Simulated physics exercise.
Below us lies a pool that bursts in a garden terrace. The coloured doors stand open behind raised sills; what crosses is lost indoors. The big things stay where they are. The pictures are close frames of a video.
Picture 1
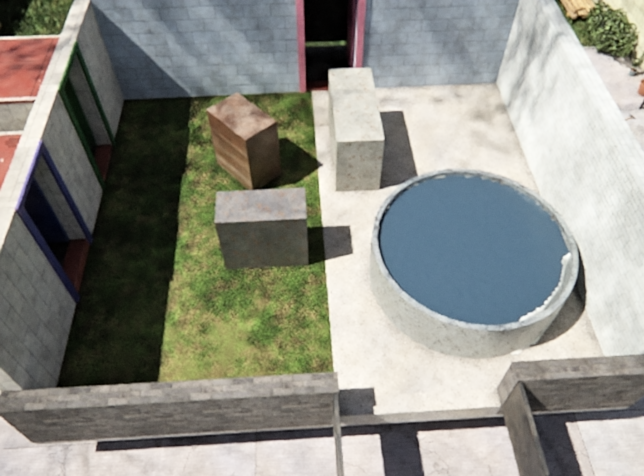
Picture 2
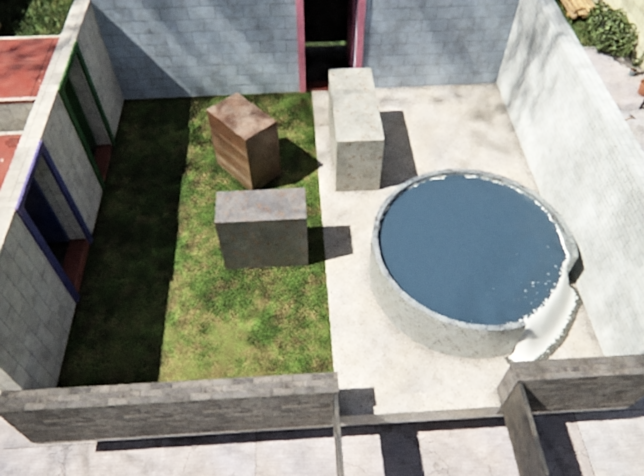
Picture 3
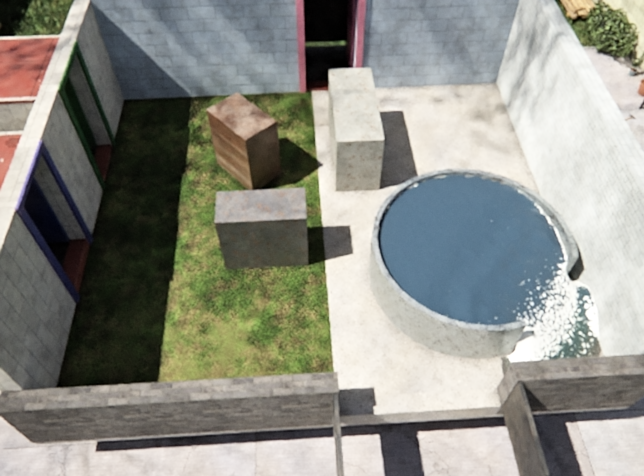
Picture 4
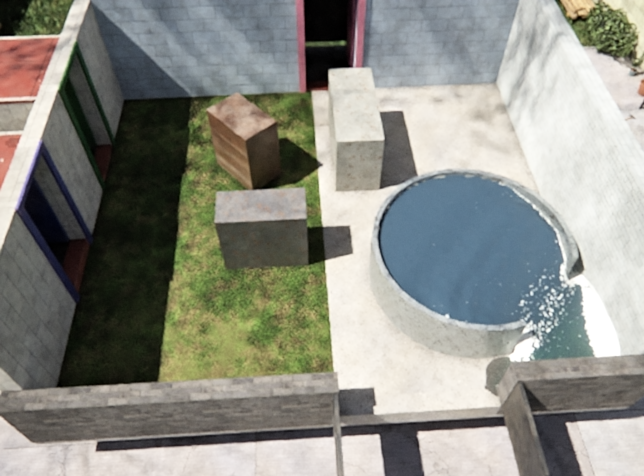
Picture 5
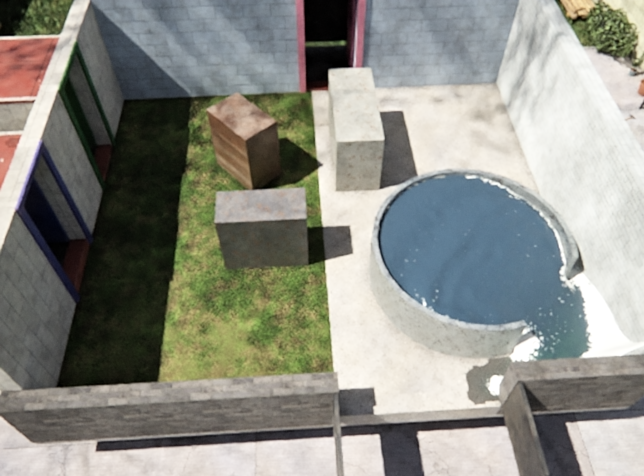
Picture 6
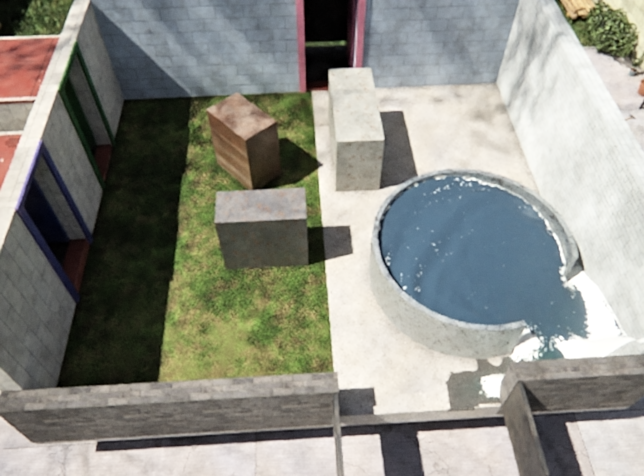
Water burst through the lower right side of a round stone pool in a walled garden terrace, gushed out in a foamy rush, and spread across the pale paving beside the low front wall.
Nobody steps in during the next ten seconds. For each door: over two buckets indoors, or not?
The blue door holds within the limit; the pink door holds within the limit; the green door holds within the limit.
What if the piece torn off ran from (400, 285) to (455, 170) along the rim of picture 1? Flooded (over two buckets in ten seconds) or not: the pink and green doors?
Then: The pink door is over; the green door is over.
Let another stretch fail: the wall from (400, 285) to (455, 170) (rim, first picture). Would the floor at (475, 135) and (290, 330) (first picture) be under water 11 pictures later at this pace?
In turn: Dry, covered.
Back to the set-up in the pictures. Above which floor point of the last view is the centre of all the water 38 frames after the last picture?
Near (434, 269).
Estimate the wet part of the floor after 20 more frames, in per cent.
Roughly 40 per cent.
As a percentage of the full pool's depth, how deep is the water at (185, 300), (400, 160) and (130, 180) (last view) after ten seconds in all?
About 8, 4 and 2 per cent.
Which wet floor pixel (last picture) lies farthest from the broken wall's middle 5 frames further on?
Roughly at (521, 166).
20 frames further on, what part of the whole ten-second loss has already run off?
Close to 40 %.
A moment on, water covers 10 % of the floor; the blue door not reached, the pink door not reached, the green door not reached.
Next, water covers 20 % of the floor; the blue door not reached, the pink door not reached, the green door not reached.
Then, water covers 40 % of the floor; the blue door not reached, the pink door not reached, the green door not reached.
Later, water covers 60 % of the floor; the blue door wet at the sill, nothing in, the pink door wet at the sill, nothing in, the green door not reached.
In the end, water covers 90 % of the floor; the blue door wet at the sill, nothing in, the pink door under two buckets in, the green door not reached.
